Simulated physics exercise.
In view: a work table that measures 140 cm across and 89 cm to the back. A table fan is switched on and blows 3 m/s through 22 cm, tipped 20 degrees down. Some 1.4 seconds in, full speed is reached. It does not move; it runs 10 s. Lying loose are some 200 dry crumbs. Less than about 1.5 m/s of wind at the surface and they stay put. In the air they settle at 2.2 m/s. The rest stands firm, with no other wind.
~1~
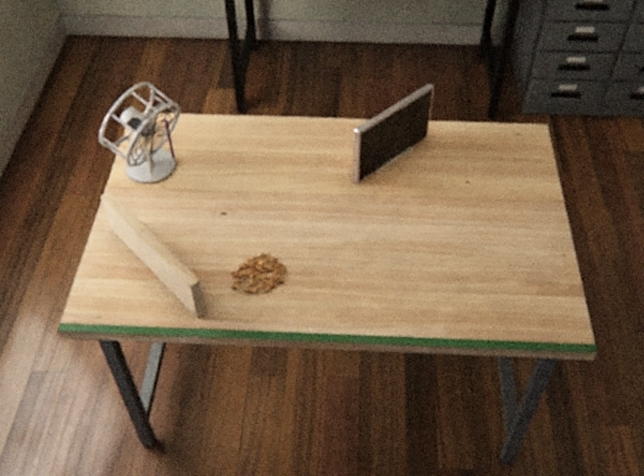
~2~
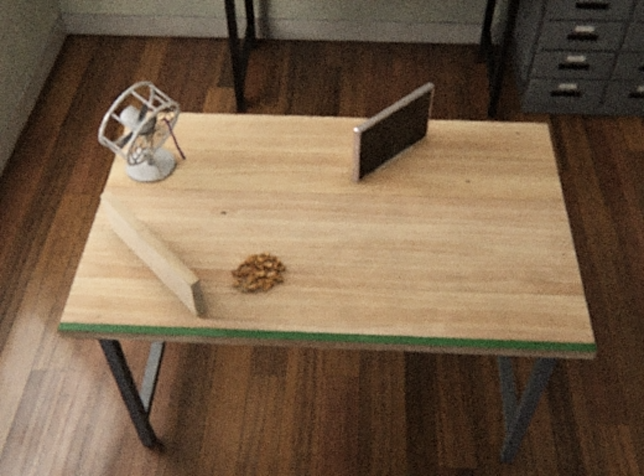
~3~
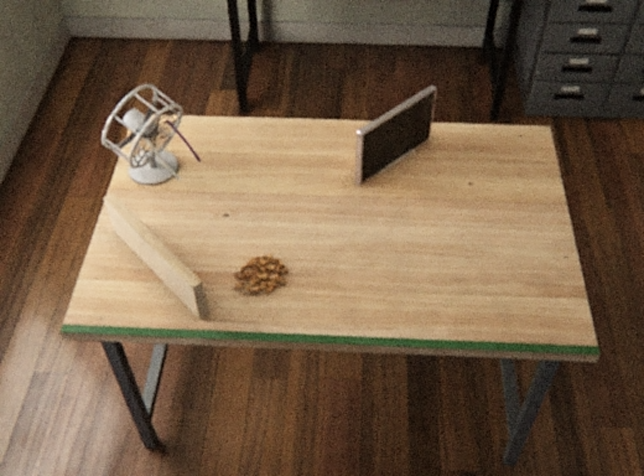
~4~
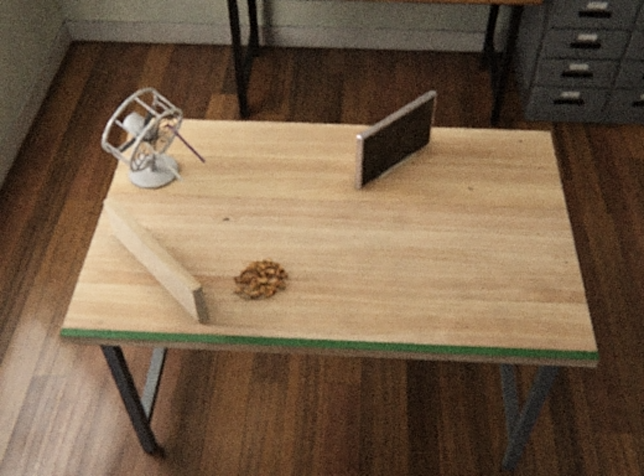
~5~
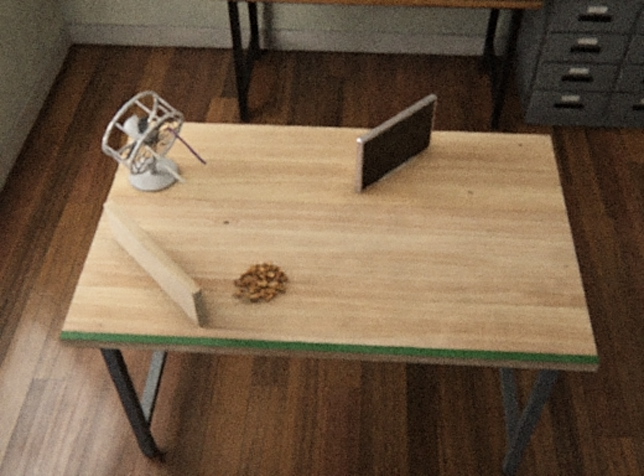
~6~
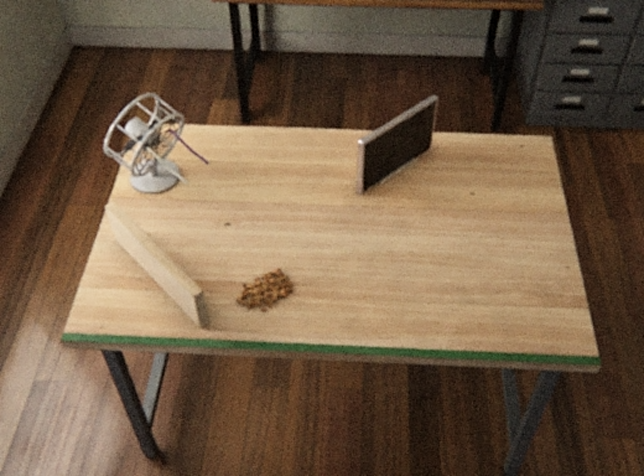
Small brown crumbs lying still on a wooden table near a fan, board and laptop, then shifting slightly to the right.
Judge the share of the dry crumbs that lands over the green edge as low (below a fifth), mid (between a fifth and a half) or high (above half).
High - above half.
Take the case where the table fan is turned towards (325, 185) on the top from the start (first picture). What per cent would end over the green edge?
Roughly 10 per cent.
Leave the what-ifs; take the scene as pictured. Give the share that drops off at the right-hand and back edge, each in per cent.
I'd put it near 0 percent on the right-hand side and close to 0 percent at the back.
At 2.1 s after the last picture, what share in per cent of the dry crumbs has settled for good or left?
Estimated share: Close to 100 per cent.
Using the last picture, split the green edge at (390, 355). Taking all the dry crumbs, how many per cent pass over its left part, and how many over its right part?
My take is close to 100 percent on the left side and near 0 percent on the right.
Then, 0.9 s after the last picture the count stands so, 100 % are over the green edge.
Then, 2.1 s after the last picture the count stands so, 100 % are over the green edge.
Then, 4.4 s after the last picture the count stands so, 100 % are over the green edge.
Then, 8.9 s after the last picture, at the end, 100 % are over the green edge.
